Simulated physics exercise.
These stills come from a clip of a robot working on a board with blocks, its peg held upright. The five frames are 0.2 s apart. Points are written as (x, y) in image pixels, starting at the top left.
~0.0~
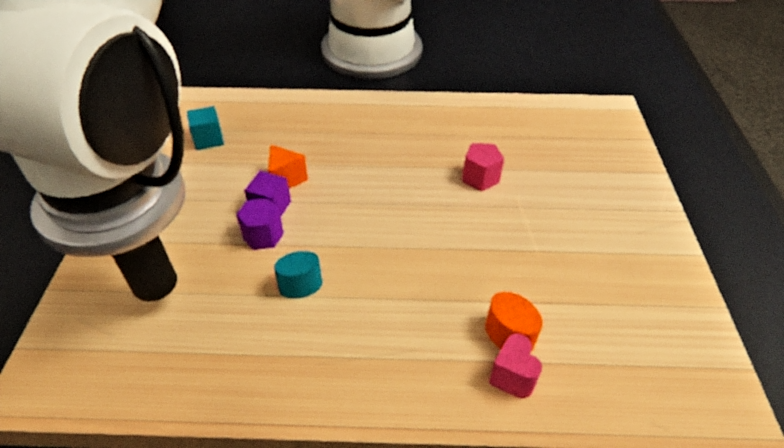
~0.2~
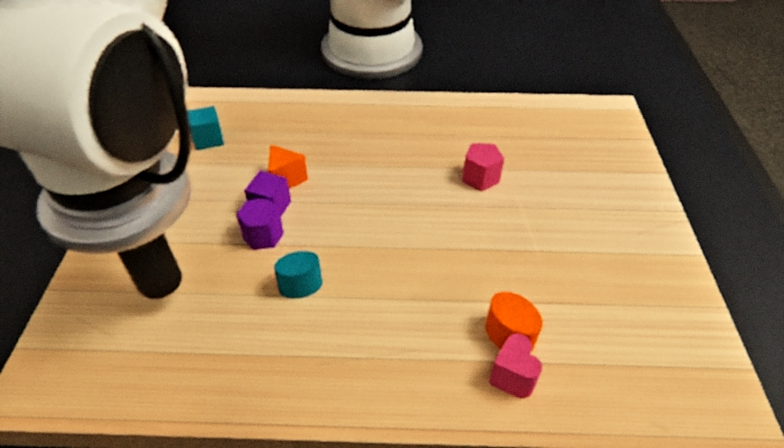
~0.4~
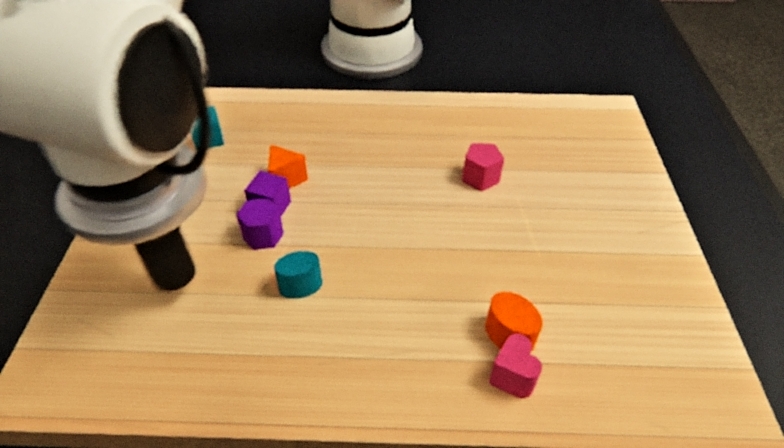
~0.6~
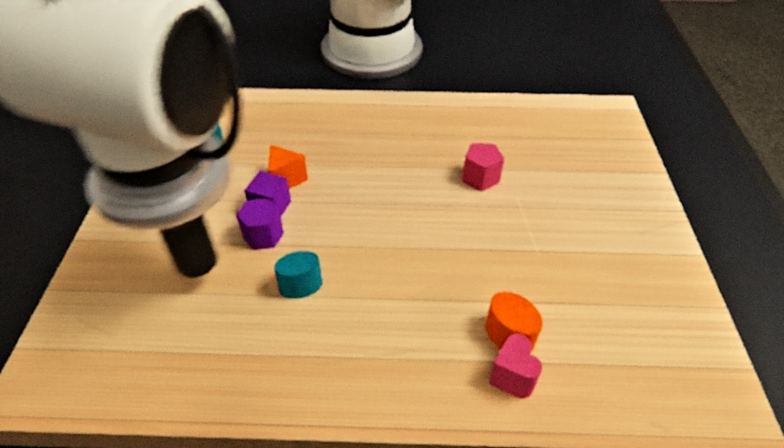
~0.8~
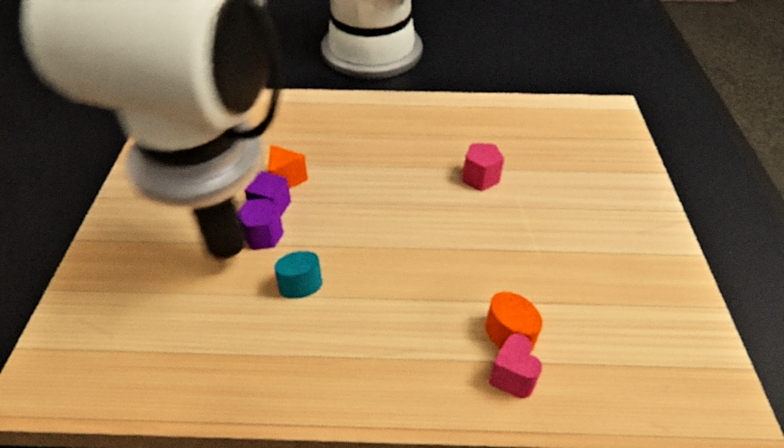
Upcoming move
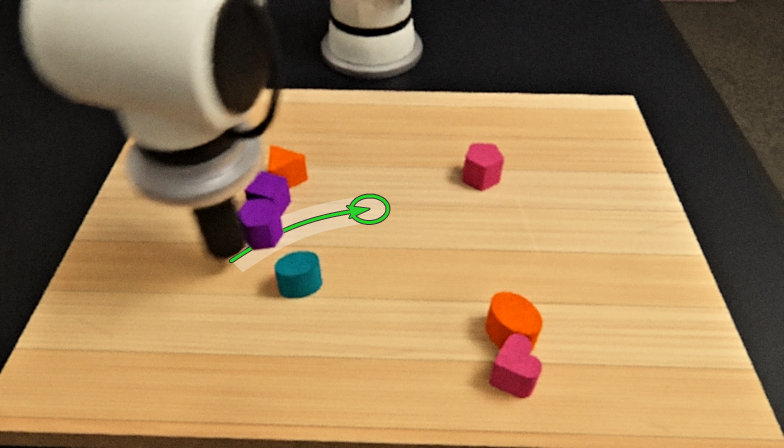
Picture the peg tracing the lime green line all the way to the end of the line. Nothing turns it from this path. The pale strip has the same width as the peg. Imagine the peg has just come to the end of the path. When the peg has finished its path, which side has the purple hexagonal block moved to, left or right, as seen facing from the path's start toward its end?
To the path's left.
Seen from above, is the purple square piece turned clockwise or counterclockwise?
Anticlockwise, looking down.
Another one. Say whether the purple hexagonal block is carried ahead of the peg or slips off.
Slipped clear.
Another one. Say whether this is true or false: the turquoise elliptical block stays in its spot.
True
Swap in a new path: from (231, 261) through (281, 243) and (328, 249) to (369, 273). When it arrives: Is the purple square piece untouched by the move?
Going by the path, no.
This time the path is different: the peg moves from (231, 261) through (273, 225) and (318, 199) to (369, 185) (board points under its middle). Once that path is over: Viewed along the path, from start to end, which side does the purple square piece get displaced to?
Its shift is leftward.
Drawn move, from (231, 261) via (275, 235) and (322, 217), ending at (370, 209).
What follows on the original path. One third of the way, peg at (273, 216); purple hexagonal block at (301, 190), turned 20° anticlockwise; purple square piece at (275, 174), turned 50° anticlockwise; orange triangular block at (281, 152).
Two thirds of the way, peg at (321, 200); purple hexagonal block at (341, 170), turned 30° anticlockwise; purple square piece at (276, 173), turned 55° anticlockwise; orange triangular block at (280, 151).
At the end, peg at (369, 191); purple hexagonal block at (356, 161), turned 60° anticlockwise; purple square piece at (276, 173), turned 55° anticlockwise; orange triangular block at (280, 151); turquoise elliptical block still.
